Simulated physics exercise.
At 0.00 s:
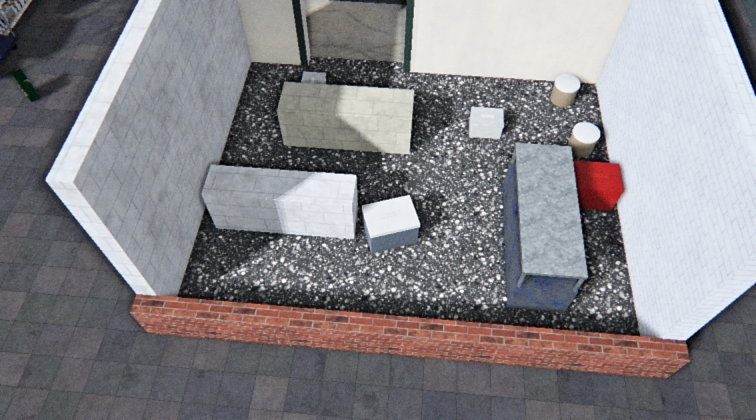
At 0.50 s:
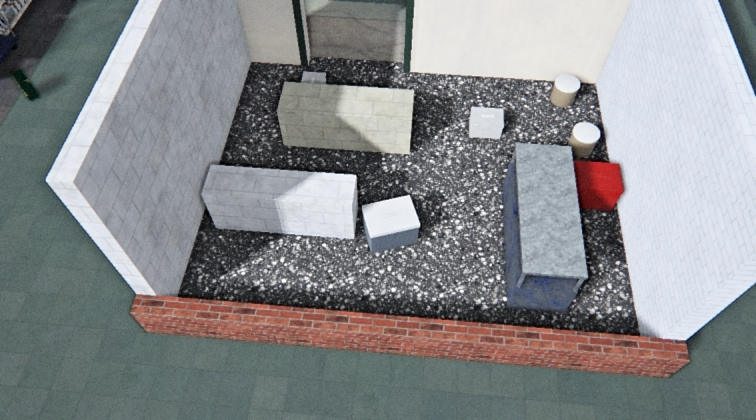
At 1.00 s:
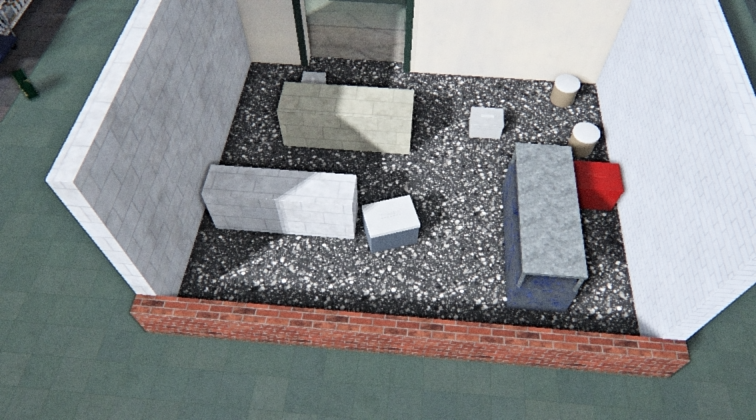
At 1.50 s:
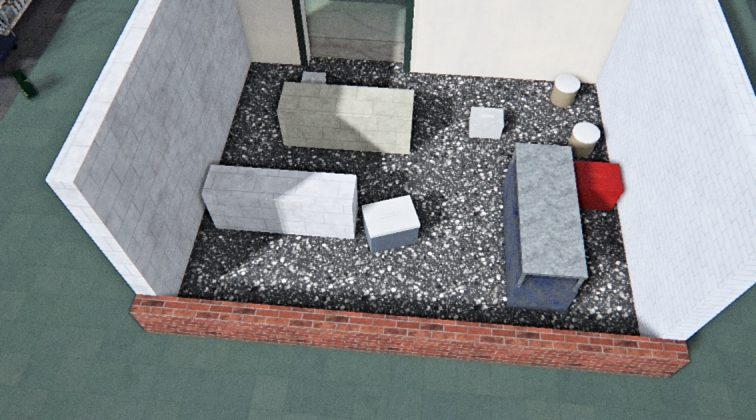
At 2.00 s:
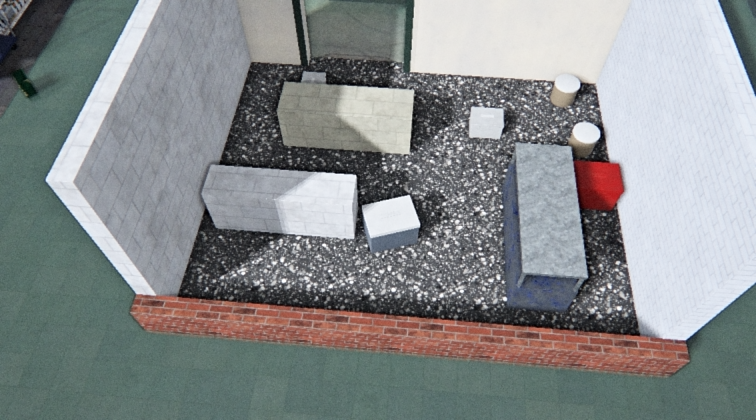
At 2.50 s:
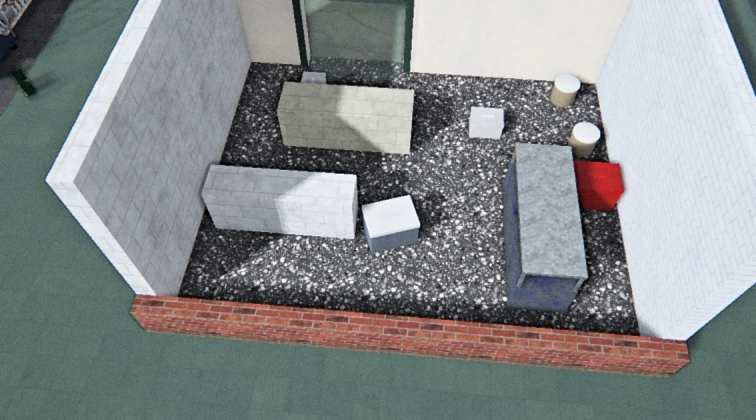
Corner store seen from above, with blocks, pails and a red chest staying still while the ground outside turns from grey to green.
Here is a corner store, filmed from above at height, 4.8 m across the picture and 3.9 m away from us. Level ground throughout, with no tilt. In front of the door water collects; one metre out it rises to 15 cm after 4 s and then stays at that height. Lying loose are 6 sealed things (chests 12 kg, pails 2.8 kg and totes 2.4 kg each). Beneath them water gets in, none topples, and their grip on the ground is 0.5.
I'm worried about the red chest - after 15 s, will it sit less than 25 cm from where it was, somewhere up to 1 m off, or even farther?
Even farther than 1 m.
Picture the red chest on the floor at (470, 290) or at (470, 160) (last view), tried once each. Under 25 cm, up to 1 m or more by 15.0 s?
In turn: It creeps a little; it hardly budges.
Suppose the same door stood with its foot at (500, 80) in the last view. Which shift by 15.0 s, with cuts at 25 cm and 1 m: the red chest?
Under that change the red chest is pushed well away.
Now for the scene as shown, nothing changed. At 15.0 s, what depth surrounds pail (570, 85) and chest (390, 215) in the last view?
Roughly 11 and 4 cm.
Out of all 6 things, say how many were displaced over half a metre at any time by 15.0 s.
Count: 5.
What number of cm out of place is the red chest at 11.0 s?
Roughly 80 cm.
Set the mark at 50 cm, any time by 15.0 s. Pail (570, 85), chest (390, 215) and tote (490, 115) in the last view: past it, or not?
Note - in order: Farther; smaller; farther.
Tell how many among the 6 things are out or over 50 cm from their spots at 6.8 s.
Tally: 1.
After 3.5 s the red chest is near (597, 175), 0.0 m from its start, aground; 0 afloat.
After 6.8 s the red chest is near (597, 175), 0.0 m from its start, aground; 2 afloat.
After 11.0 s the red chest is near (607, 238), 0.8 m from its start, aground; 4 afloat.
After 15.0 s the red chest is near (528, 310), 2.0 m from its start, afloat; 5 afloat.
